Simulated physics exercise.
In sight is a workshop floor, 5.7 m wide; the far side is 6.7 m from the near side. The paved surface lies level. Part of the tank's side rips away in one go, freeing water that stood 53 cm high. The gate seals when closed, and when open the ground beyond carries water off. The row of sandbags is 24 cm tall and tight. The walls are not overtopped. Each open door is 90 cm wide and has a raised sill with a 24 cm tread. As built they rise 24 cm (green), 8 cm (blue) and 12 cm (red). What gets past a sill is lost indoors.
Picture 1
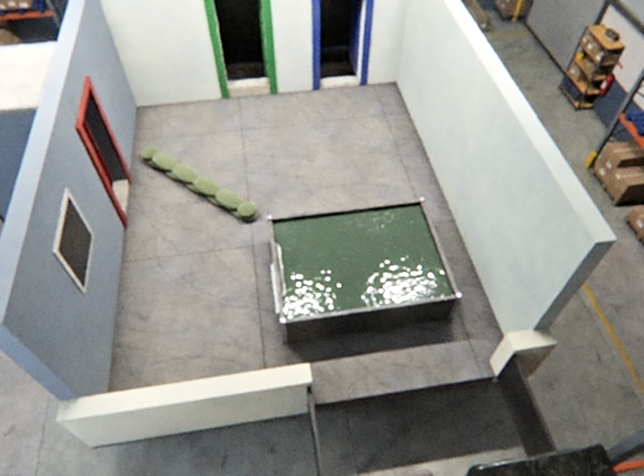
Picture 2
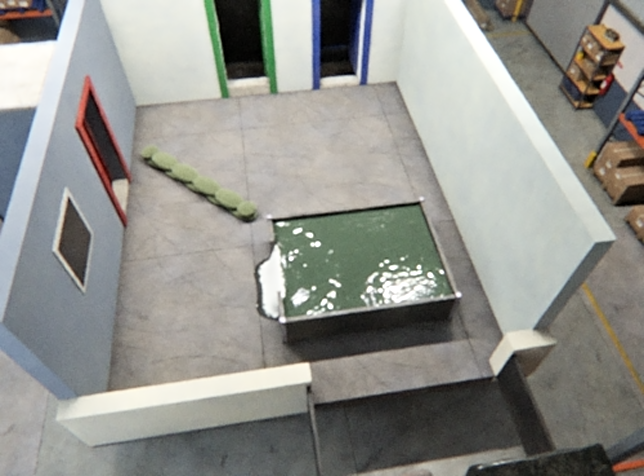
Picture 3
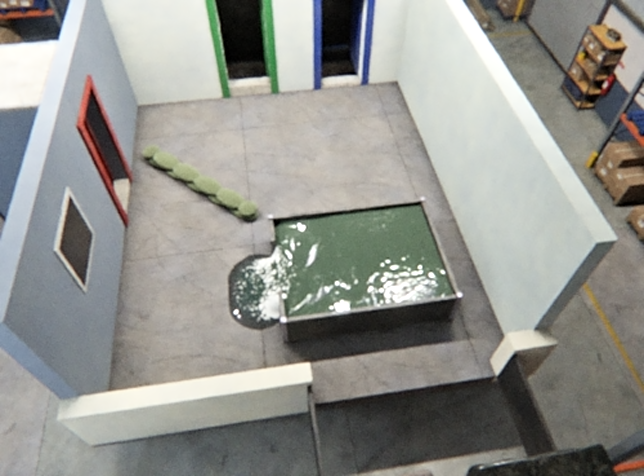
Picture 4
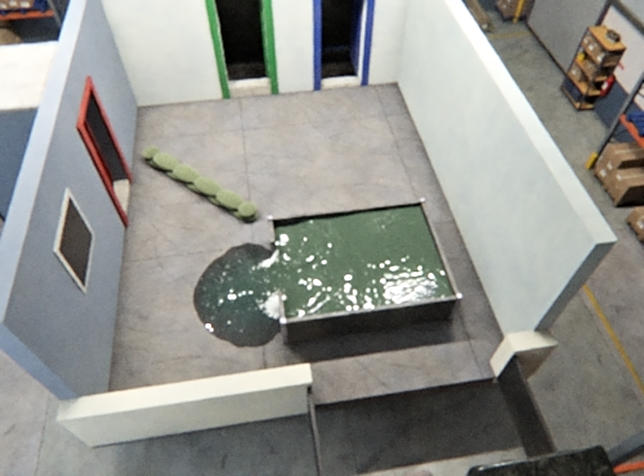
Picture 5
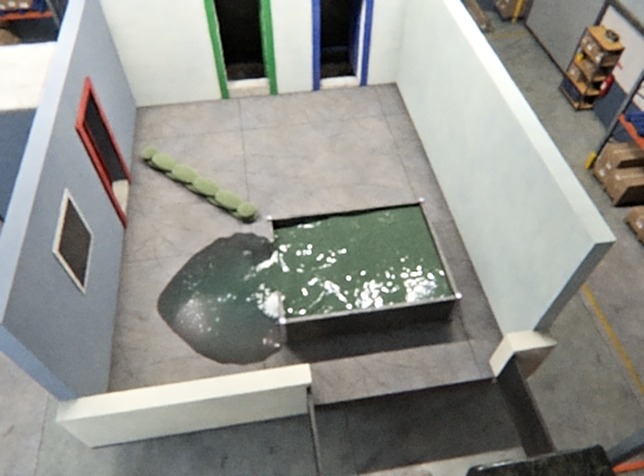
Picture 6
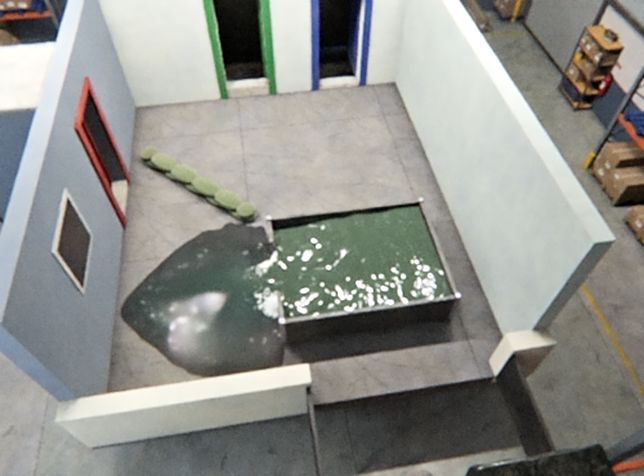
The clip shows a walled floor with red, green and blue doorways and a tank of green water; the tank's left side gives way, and water pours out, spreading leftward across the grey floor in a widening dark pool.
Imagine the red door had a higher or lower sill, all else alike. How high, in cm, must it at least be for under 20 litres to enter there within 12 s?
Close to 15 cm is just enough.
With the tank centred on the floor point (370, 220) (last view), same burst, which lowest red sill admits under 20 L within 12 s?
Then roughly 8.5 cm.
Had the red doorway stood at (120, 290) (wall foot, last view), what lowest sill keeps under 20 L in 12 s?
Roughly 20 cm.
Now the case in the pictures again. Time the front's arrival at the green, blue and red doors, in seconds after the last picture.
Arrival: Green 3.6 s, blue 5.5 s, red 0.9 s.
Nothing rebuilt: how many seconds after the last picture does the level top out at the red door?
Around 4.5 s.
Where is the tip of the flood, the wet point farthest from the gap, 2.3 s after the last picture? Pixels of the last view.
At about (137, 107).
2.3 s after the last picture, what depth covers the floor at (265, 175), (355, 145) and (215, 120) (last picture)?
In that order: 0, 0 and 0 cm.
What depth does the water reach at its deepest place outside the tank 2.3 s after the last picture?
About 26 cm.
Then, 0.7 s after the last picture water covers 20 % of the floor, deepest (30 cm) near (269, 293); it has not reached the red door.
Then, 2.3 s after the last picture water covers 30 % of the floor, deepest (26 cm) near (116, 314); 11 cm at the red door, 0 litres in over its 12 cm sill.
Then, 11.3 s after the last picture water covers 85 % of the floor, deepest (12 cm) near (174, 409); 11 cm at the red door, 56 litres in over its 12 cm sill.
At the red door as built, the water peaked near 20 cm, 4.5 s after the last picture.
Run again over the same 12 s with other heights there, 50 litres in over 12.5 cm, 9 litres over 17 cm. The limit of 20 litres is kept from about 15 cm up.
